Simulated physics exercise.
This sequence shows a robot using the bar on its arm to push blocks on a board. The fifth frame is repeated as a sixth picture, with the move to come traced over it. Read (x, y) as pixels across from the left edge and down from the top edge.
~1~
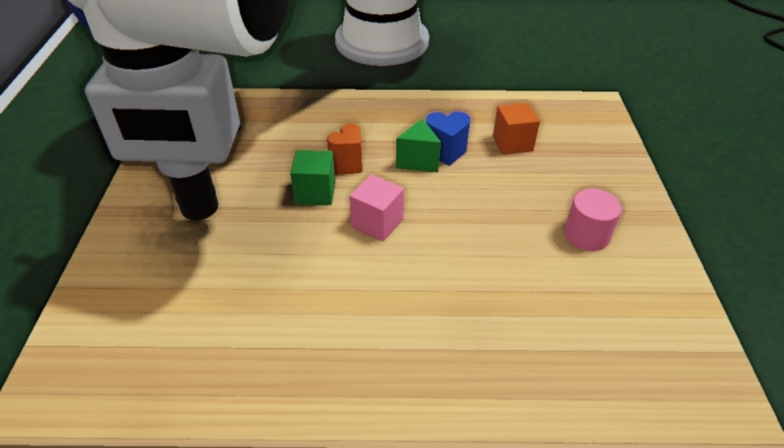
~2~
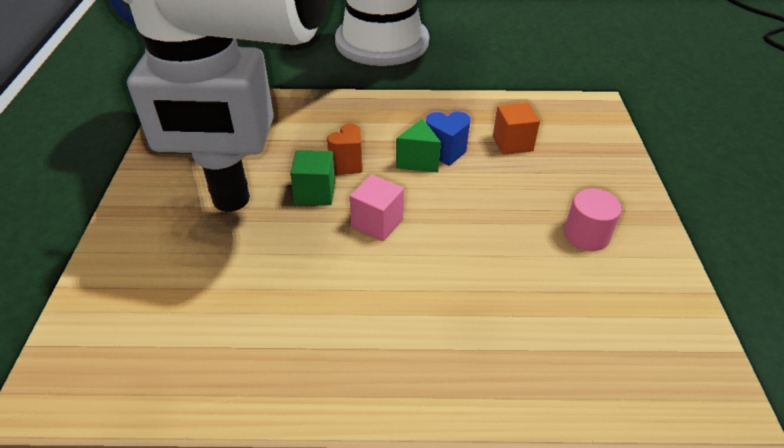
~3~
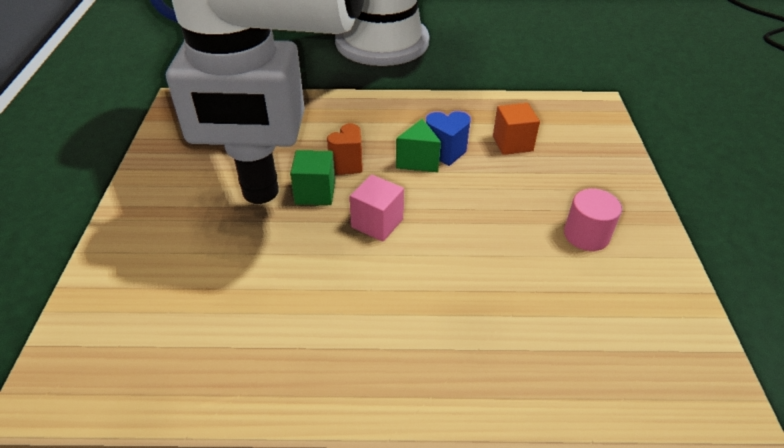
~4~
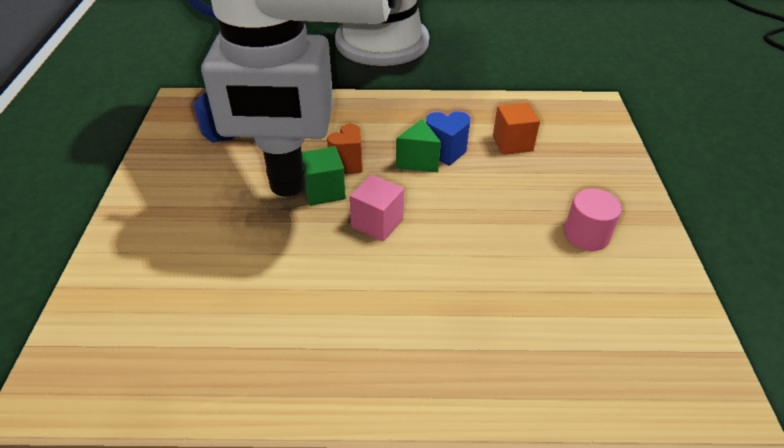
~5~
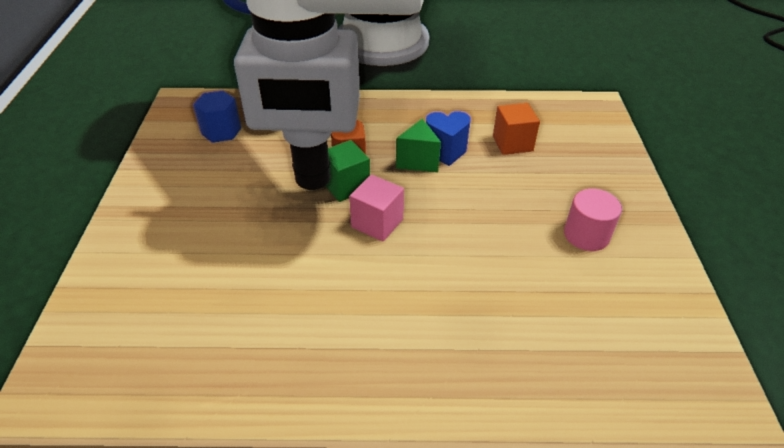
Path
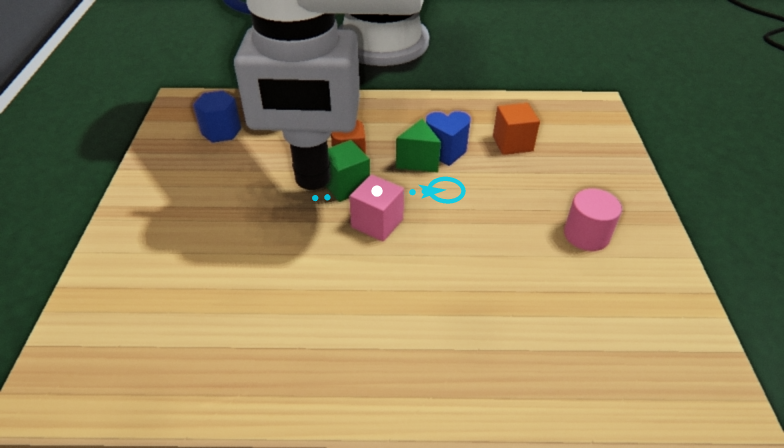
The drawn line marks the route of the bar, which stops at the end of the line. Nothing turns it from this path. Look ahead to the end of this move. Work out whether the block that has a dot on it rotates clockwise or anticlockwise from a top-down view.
Watching from overhead, you'd notice the block that has a dot on it rotating clockwise.
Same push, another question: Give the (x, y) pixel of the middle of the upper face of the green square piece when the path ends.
My best guess is (396, 139).
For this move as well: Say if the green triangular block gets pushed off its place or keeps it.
That block gets shifted.
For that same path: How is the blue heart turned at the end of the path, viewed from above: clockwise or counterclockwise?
Twists clockwise.
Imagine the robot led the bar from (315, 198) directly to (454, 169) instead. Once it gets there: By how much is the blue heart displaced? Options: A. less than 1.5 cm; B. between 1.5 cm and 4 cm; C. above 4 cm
It's B.
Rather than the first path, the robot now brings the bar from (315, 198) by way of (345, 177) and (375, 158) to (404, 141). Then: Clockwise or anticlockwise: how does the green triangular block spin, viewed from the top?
If we look at it from overhead, the green triangular block pivots counter-clockwise.
Drawn move, in a line from (315, 198) to (446, 190); the dot is on the pink square piece.
What follows on the original path. One third of the way, bar (359, 177); green square piece (382, 146), turned 25° anticlockwise.
Two thirds of the way, bar (404, 174); green square piece (396, 139), turned 55° anticlockwise; pink square piece (384, 192), turned 25° clockwise; green triangular block (422, 122); blue heart (452, 118), turned 25° clockwise.
At the end, bar (448, 172); green square piece (396, 139), turned 60° anticlockwise; pink square piece (384, 192), turned 25° clockwise; green triangular block (421, 122); blue heart (452, 118), turned 25° clockwise.
